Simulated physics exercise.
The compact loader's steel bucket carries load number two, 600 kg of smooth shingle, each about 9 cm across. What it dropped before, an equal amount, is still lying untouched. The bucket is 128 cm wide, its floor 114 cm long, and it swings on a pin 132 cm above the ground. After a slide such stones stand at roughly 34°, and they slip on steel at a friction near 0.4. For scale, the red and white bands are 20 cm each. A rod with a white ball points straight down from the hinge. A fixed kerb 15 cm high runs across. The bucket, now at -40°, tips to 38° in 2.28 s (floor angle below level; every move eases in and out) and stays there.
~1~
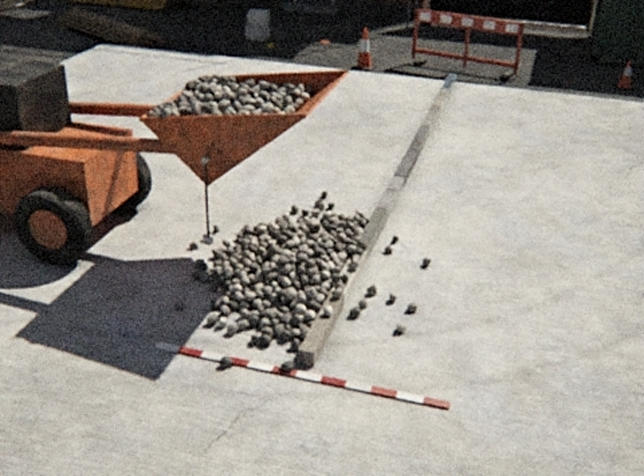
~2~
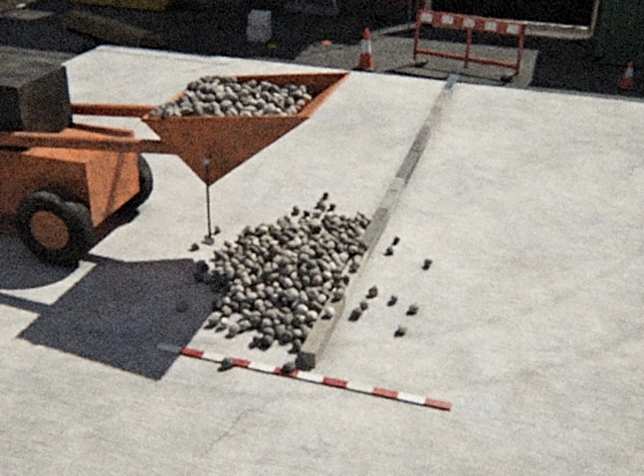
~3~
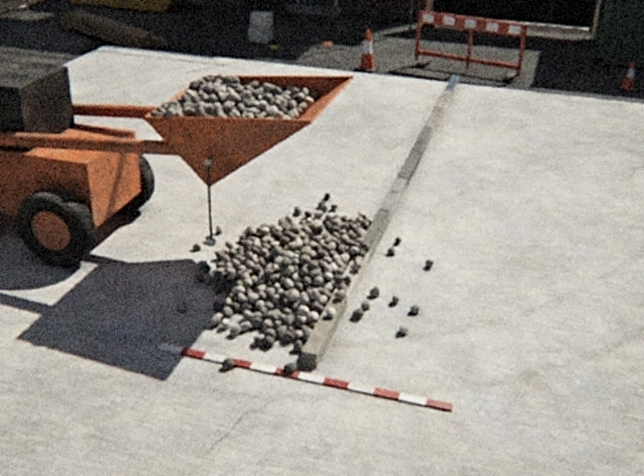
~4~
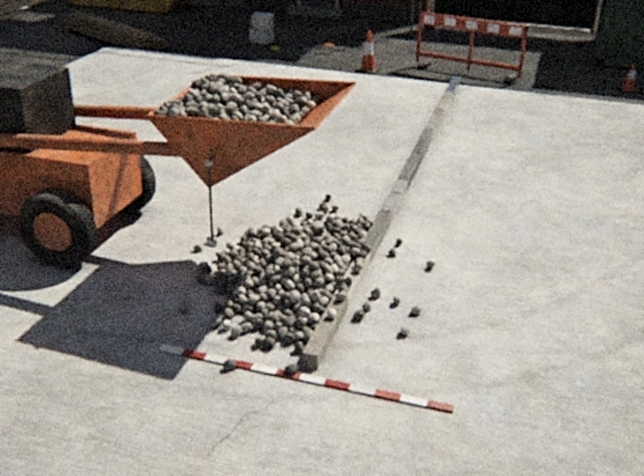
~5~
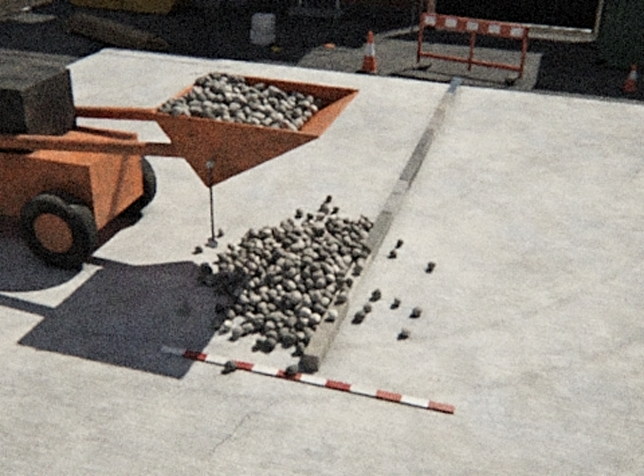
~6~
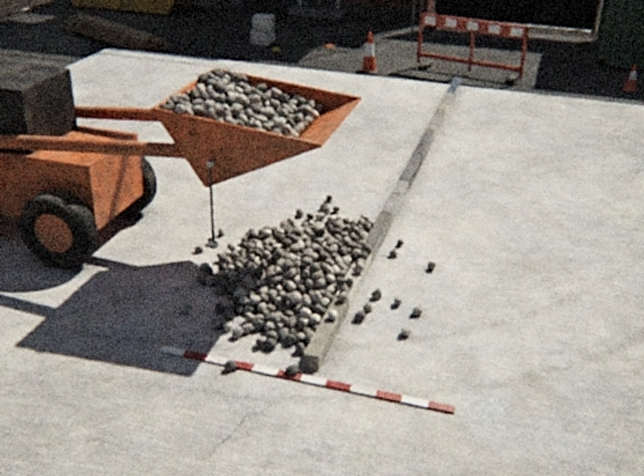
An orange loader slowly tilts its stone-filled bucket slightly downward near a still stone pile.
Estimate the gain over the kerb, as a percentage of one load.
Close to 64 parts in a hundred.
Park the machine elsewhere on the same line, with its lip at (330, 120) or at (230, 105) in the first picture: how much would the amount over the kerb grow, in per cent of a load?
About 85 and 0 per cent.
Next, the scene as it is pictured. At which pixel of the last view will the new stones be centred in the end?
Near (379, 276).
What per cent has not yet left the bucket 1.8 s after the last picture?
About 20 per cent.
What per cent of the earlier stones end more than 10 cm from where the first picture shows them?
About 5 per cent.
Then, 1.1 s after the last picture the floor is at 26°; in per cent of one load, 96 in the bucket, 103 on this side of the kerb, 2 over the kerb; the foremost stones are at (399, 286).
Then, 1.8 s after the last picture the floor is at 38°; in per cent of one load, 21 in the bucket, 148 on this side of the kerb, 31 over the kerb; the foremost stones are at (438, 283).
Then, 2.1 s after the last picture the floor is at 38°; in per cent of one load, 1 in the bucket, 145 on this side of the kerb, 55 over the kerb; the foremost stones are at (485, 293).
Then, 5.0 s after the last picture the floor is at 38°; in per cent of one load, 0 in the bucket, 134 on this side of the kerb, 66 over the kerb; the foremost stones are at (523, 303). Net gain over the kerb, 64.
